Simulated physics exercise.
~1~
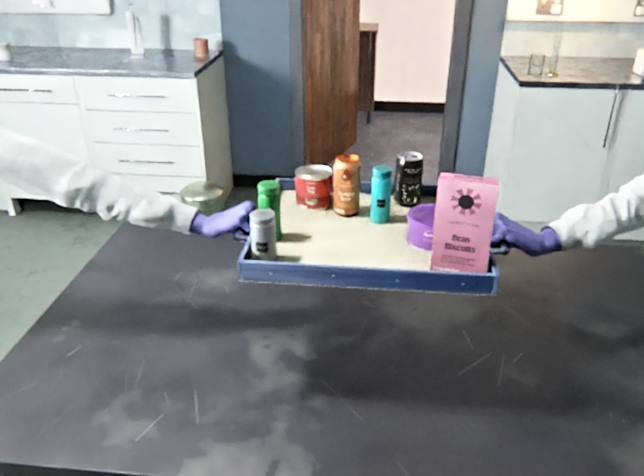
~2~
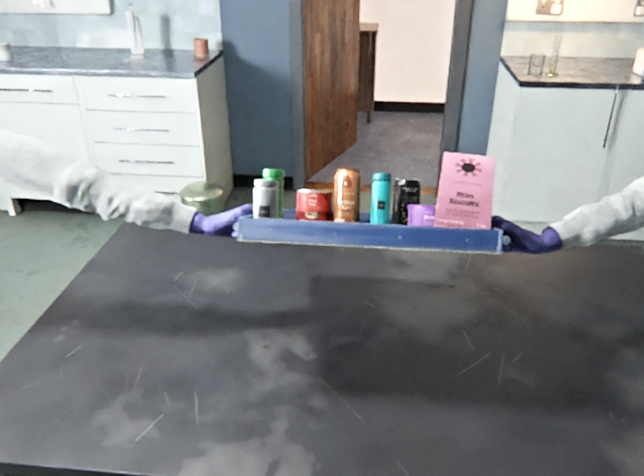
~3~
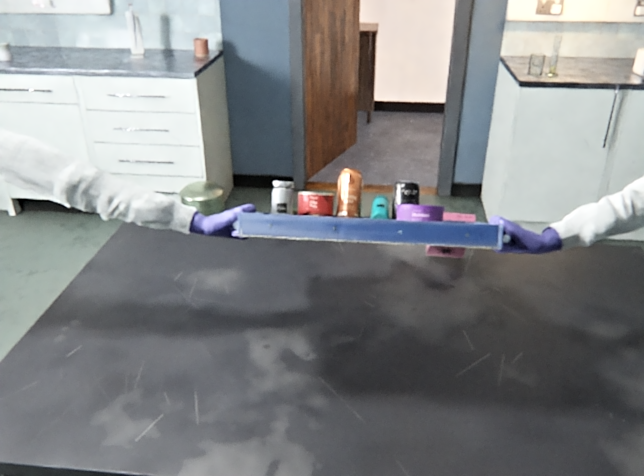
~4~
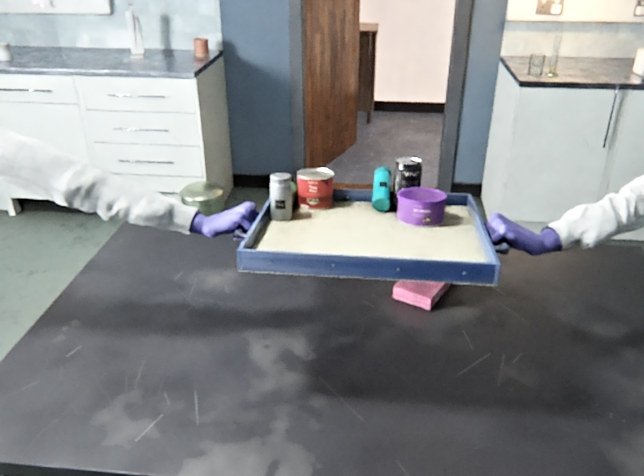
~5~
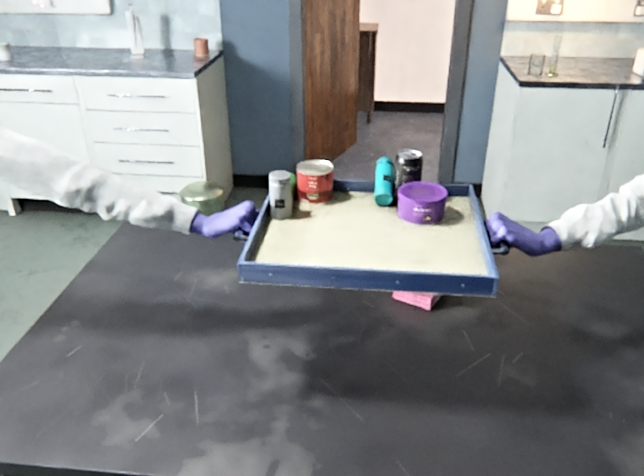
In a kitchen-like room, two purple-gloved hands tipped a blue-rimmed tray of cans, shakers and a tub away over a dark table, then brought it back; the pink packet tumbled onto the table, and the orange can and green shaker were no longer in view.
